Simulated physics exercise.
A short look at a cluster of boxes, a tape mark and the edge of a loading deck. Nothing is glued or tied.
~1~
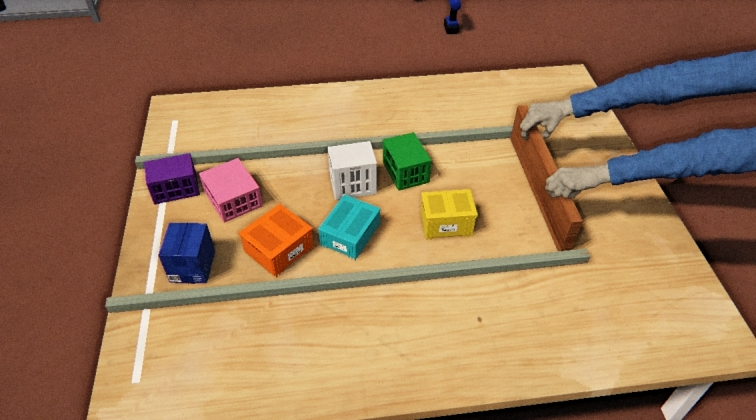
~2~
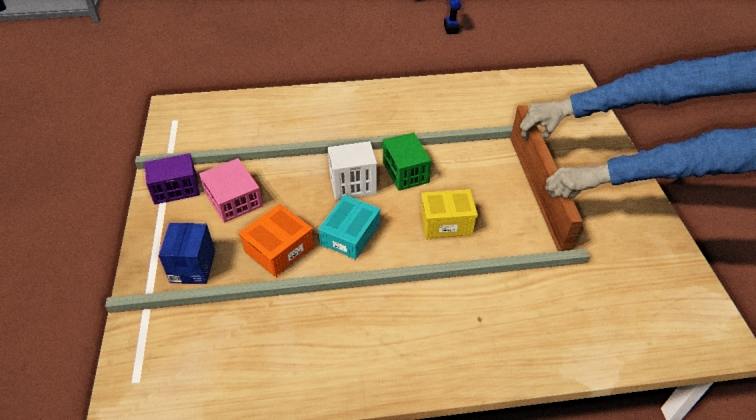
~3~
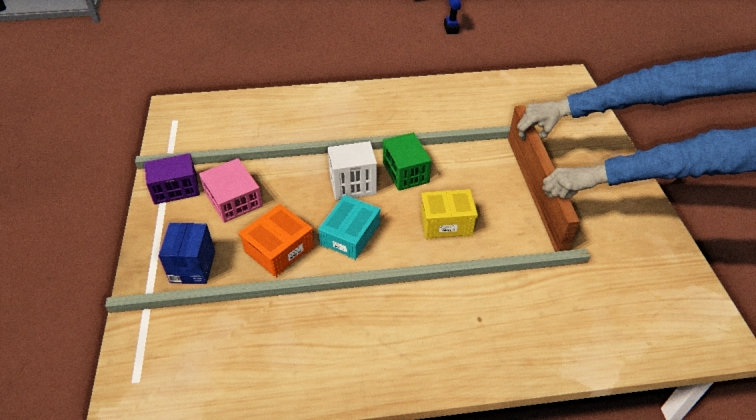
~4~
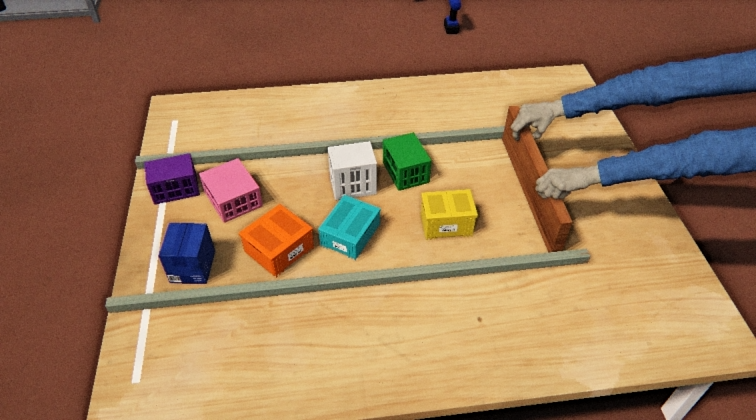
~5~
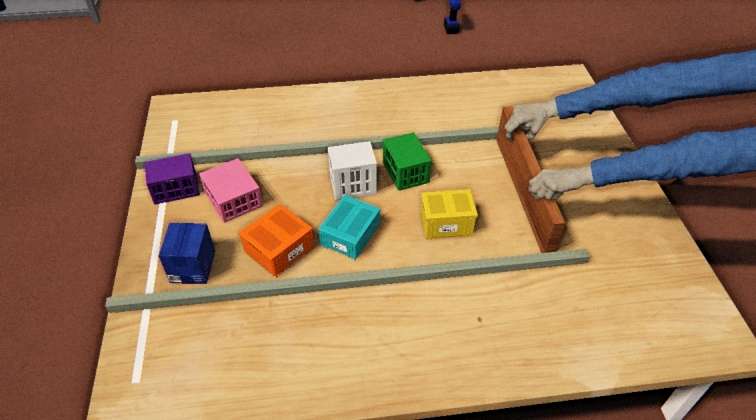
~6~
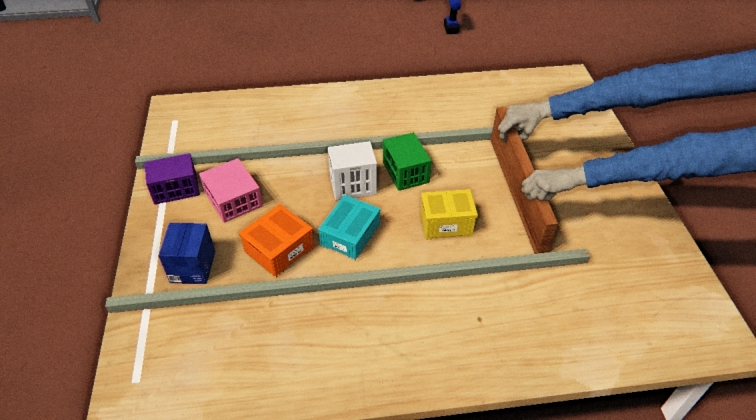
A wooden plank, held by two gloved hands, slid a short way left between two rails on a table, while the colourful crates and boxes in front of it stayed still, without being touched.
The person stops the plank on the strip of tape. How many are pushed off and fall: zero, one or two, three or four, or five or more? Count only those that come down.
The number that fall off is five or more.
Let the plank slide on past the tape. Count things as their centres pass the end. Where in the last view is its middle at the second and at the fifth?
About (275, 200), then (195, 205).
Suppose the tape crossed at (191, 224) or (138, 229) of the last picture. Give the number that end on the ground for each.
Down on the ground: 5 and 8.
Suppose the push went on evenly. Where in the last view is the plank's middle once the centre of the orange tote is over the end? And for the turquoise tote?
For the orange tote at (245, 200), for the turquoise tote at (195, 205).
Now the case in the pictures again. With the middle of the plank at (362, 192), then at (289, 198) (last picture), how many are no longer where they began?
At the one place 6, at the other 8.
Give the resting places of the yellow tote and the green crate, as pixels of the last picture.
First (125, 246), then (143, 183).
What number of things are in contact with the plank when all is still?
That makes 2.
A little later, none off yet; purple crate at rest near (172, 179); blue box at rest near (188, 253); pink crate at rest near (231, 190).
When it is over, the number that fall off is five or more; down, white crate, turquoise tote, orange tote, pink crate, blue box and purple crate.
